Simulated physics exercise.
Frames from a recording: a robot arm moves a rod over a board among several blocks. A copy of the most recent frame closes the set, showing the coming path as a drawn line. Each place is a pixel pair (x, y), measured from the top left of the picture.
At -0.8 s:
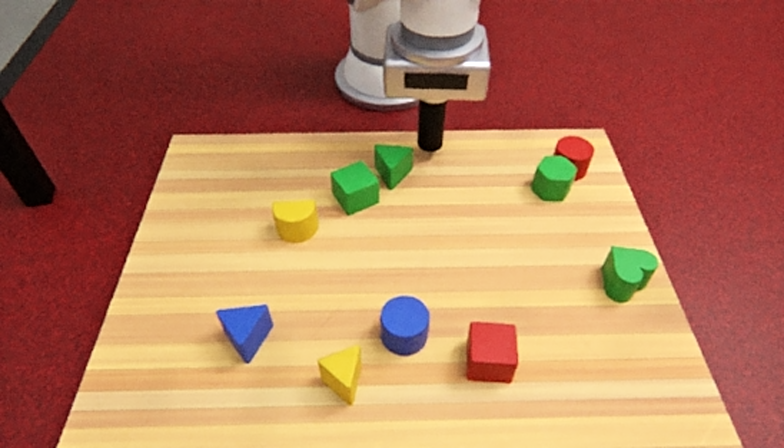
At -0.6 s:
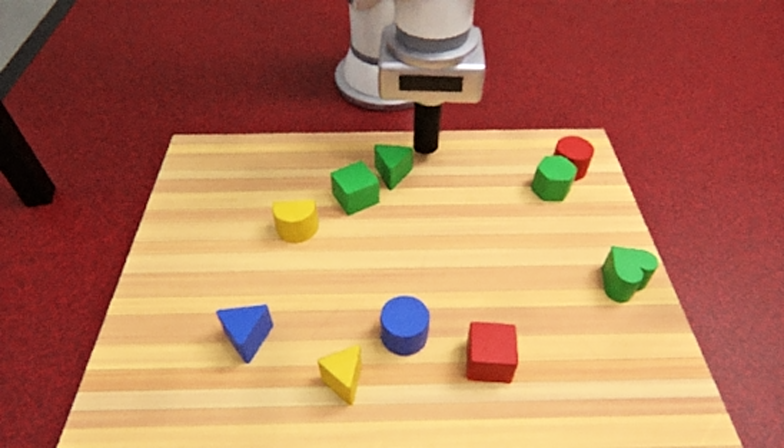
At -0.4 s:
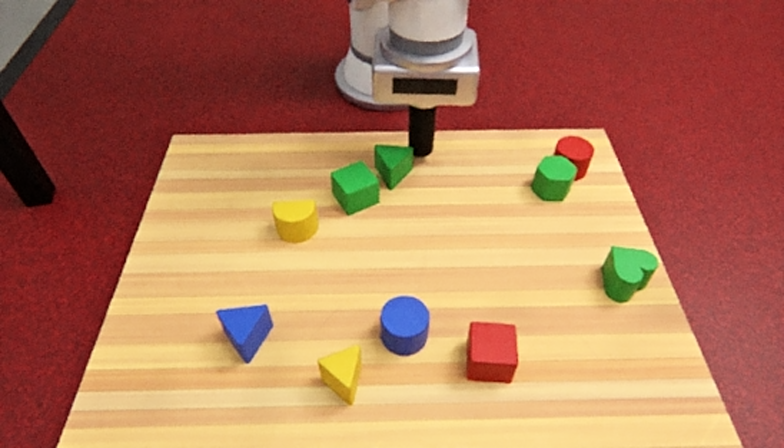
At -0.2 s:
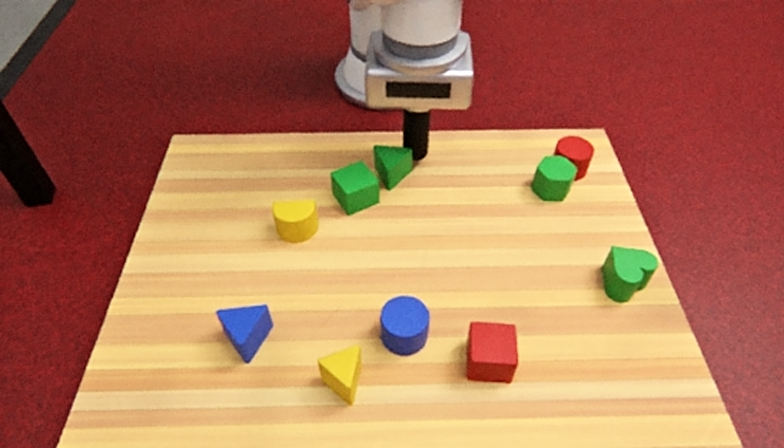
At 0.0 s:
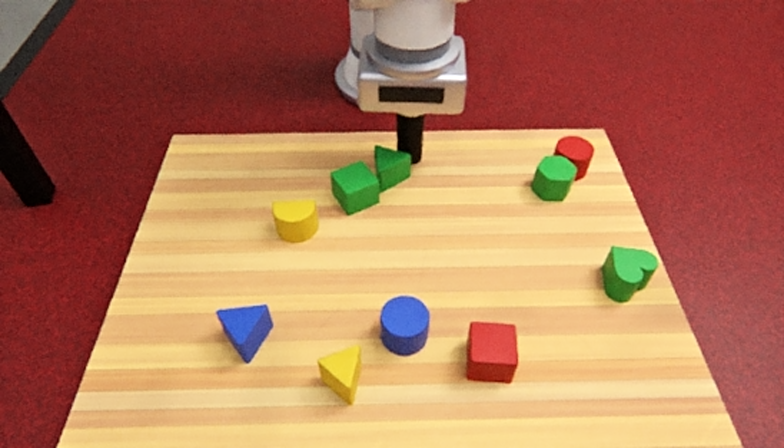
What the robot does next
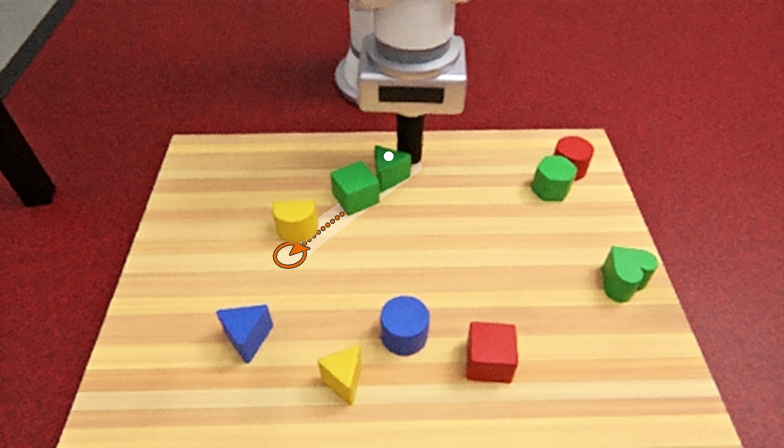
At the start, a robot arm holds a dark rod at the far edge of a wooden board scattered with red, green, blue and yellow blocks. The rod moves slightly left and a little nearer the viewer, reaching the green triangular block and nudging it slightly left, while the other blocks stay still.
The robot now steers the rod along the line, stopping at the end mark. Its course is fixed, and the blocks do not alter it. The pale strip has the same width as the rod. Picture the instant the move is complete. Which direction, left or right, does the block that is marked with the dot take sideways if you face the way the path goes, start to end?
It's pushed left.
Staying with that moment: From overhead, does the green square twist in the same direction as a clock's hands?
It seems so.
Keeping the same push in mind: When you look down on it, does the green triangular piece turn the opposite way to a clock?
Yes, that is how it ends up.
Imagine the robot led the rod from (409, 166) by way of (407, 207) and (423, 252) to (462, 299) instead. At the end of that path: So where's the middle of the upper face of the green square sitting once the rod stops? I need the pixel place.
It comes to (336, 182).
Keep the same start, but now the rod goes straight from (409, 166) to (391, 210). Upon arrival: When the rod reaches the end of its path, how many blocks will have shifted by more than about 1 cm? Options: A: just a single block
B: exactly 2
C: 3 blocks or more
I choose B.
The drawn path runs straight from (409, 166) to (290, 255); the dot is on the green triangular piece.
The first path, step by step. One third of the way, rod (372, 183); yellow D-shaped block (288, 211); green square (328, 188), turned 25° clockwise; green triangular piece (360, 188).
Two thirds of the way, rod (331, 213); yellow D-shaped block (258, 218), turned 55° anticlockwise; green square (295, 196), turned 55° clockwise; green triangular piece (338, 220), turned 40° anticlockwise.
At the end, rod (288, 246); yellow D-shaped block (257, 218), turned 60° anticlockwise; green square (288, 196), turned 70° clockwise; green triangular piece (333, 228), turned 70° anticlockwise.
